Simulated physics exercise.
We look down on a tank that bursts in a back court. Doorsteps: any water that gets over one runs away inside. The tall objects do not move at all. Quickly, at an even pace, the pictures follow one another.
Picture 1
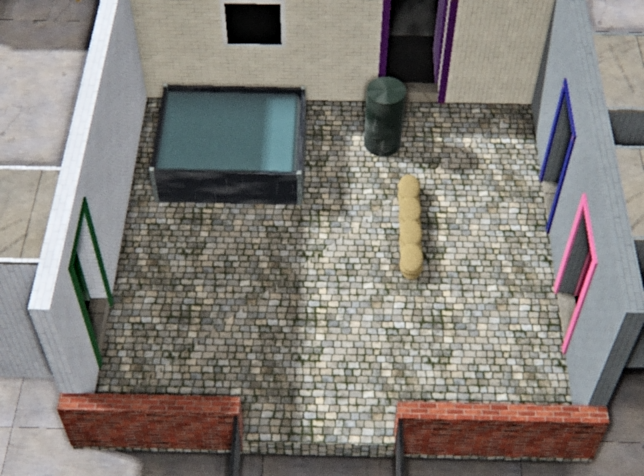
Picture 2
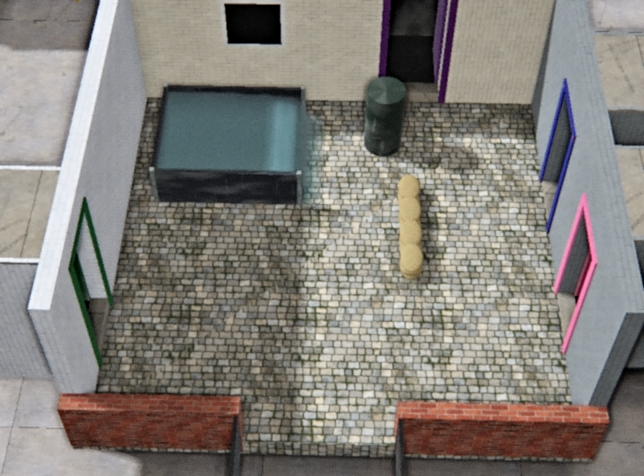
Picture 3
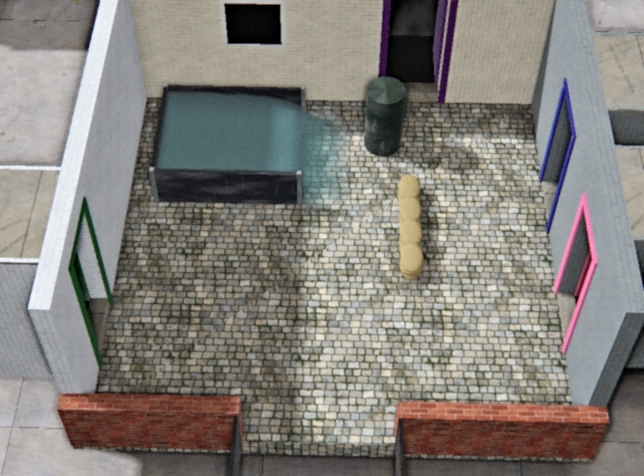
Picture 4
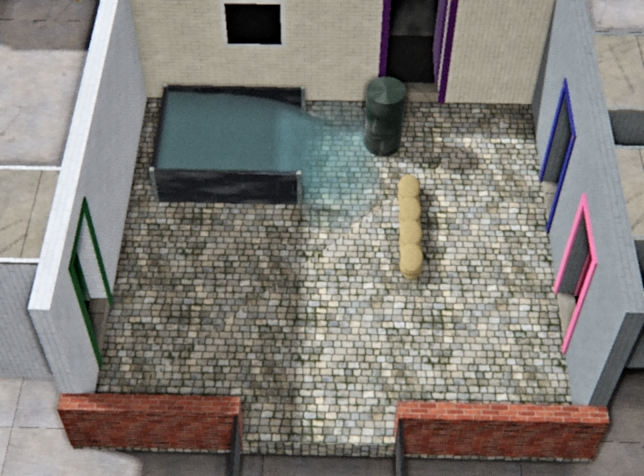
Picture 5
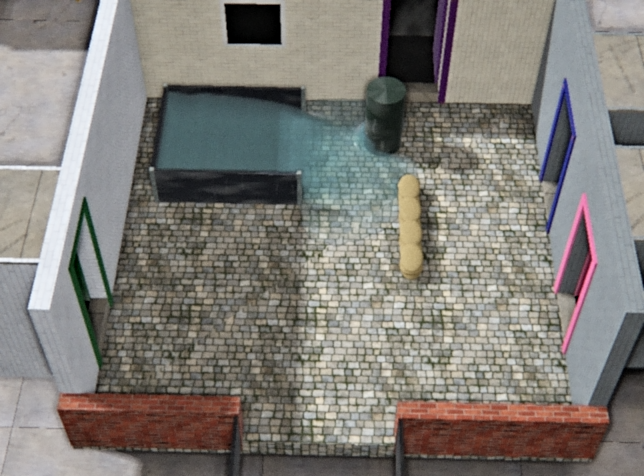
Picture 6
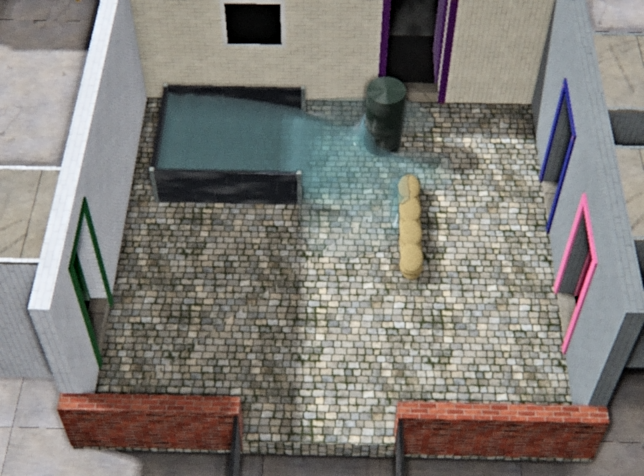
Water pouring from the right side of a dark tank, spreading across a cobbled courtyard around a green barrel and sandbags.
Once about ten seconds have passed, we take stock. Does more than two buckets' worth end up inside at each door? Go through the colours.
The pink door no, two at most; the green door no, two at most; the blue door yes, more than two; the purple door no, two at most.
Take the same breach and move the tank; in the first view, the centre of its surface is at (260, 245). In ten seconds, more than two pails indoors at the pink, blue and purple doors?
I reckon pink breaks the limit, blue misses the mark, and purple misses the mark.
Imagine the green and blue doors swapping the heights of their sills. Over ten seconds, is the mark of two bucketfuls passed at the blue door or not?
Blue door: Falls short.
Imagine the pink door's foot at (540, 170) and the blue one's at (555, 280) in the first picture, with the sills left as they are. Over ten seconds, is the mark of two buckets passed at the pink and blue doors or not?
Pink takes more; blue holds.
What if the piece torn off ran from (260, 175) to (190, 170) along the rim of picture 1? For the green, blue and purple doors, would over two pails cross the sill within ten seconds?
Lab note - green door: Short of the mark; blue door: Short of the mark; purple door: Short of the mark.
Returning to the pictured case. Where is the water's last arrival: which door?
My answer: The one in green.
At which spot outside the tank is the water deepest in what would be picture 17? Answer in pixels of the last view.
Deepest spot: Near (396, 190).
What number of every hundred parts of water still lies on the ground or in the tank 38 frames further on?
That works out to about 84 percent.
A moment on, water covers 25 % of the floor; the pink door not reached, the green door not reached, the blue door under two buckets in, the purple door wet at the sill, nothing in.
Next, water covers 40 % of the floor; the pink door not reached, the green door not reached, the blue door over two buckets in, the purple door under two buckets in.
Then, water covers 60 % of the floor; the pink door wet at the sill, nothing in, the green door not reached, the blue door over two buckets in, the purple door under two buckets in.
Later, water covers 80 % of the floor; the pink door wet at the sill, nothing in, the green door wet at the sill, nothing in, the blue door far over two buckets in, the purple door under two buckets in.
In the end, water covers 90 % of the floor; the pink door under two buckets in, the green door wet at the sill, nothing in, the blue door far over two buckets in, the purple door under two buckets in.
